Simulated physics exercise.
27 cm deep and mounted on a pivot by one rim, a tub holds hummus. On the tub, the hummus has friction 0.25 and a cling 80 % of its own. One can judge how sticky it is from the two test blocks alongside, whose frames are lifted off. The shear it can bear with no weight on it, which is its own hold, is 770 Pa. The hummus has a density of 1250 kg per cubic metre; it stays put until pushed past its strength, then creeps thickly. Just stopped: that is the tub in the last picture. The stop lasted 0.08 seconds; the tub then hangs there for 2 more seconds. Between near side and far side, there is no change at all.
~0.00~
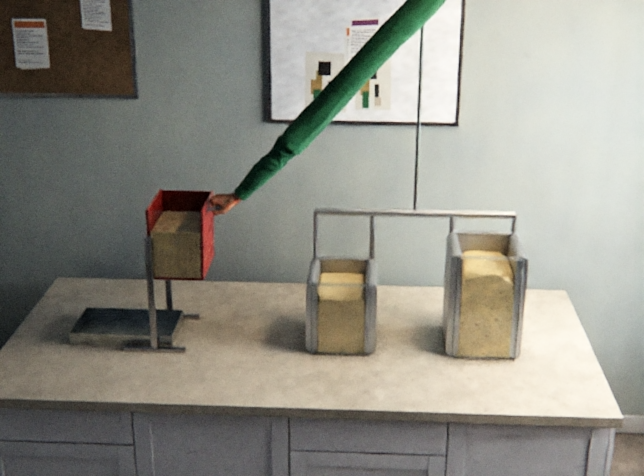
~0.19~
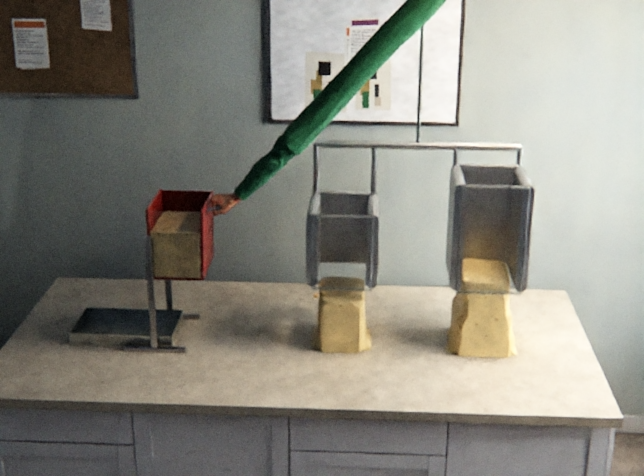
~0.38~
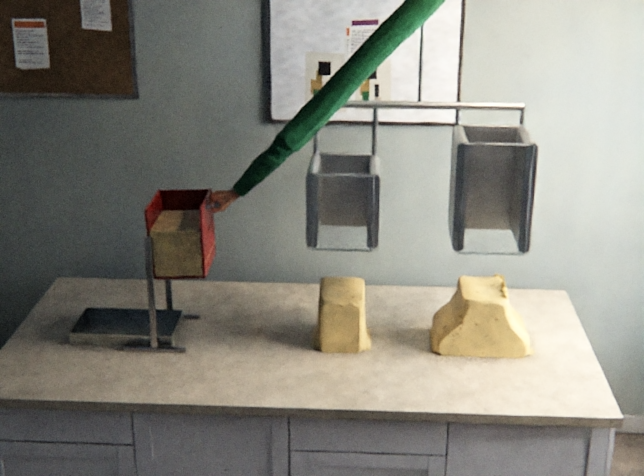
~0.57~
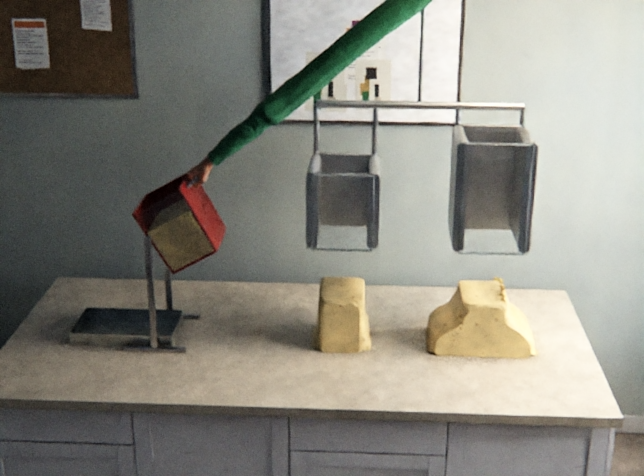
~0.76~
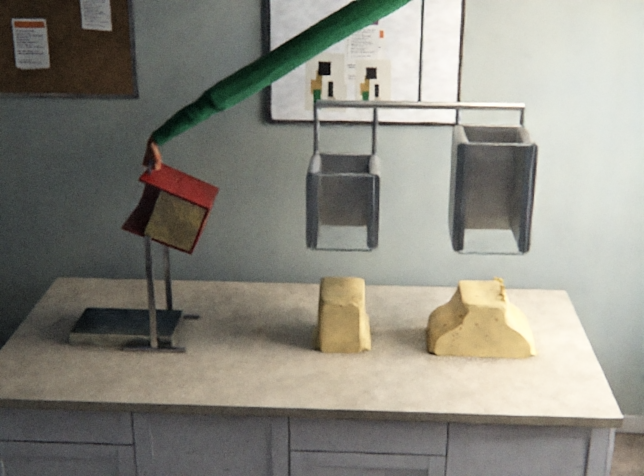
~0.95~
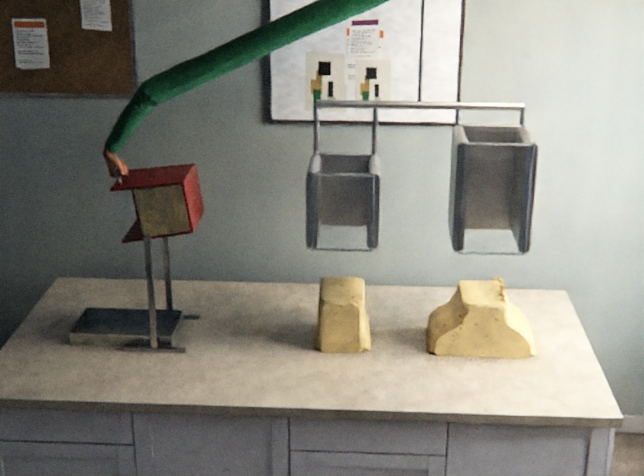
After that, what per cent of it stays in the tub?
Some 100 percent stays in the tub.
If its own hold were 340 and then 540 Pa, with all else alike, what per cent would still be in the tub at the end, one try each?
You'd see 45 percent the first time and 75 percent the second.
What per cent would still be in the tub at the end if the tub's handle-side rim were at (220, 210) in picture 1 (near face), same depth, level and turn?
I'd put it at close to 50 per cent.
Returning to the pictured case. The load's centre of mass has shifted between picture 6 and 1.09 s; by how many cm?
Looks like around 0 cm to me.
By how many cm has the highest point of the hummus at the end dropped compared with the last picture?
0 cm.
After 1.09 s, the tub is at 98 degrees and holds 100 %.
After 1.26 s, the tub is at 98 degrees and holds 100 %.
After 1.43 s, the tub is at 98 degrees and holds 100 %.
After 1.60 s, the tub is at 98 degrees and holds 100 %.
After 2.95 s, the tub is at 98 degrees and holds 100 %.
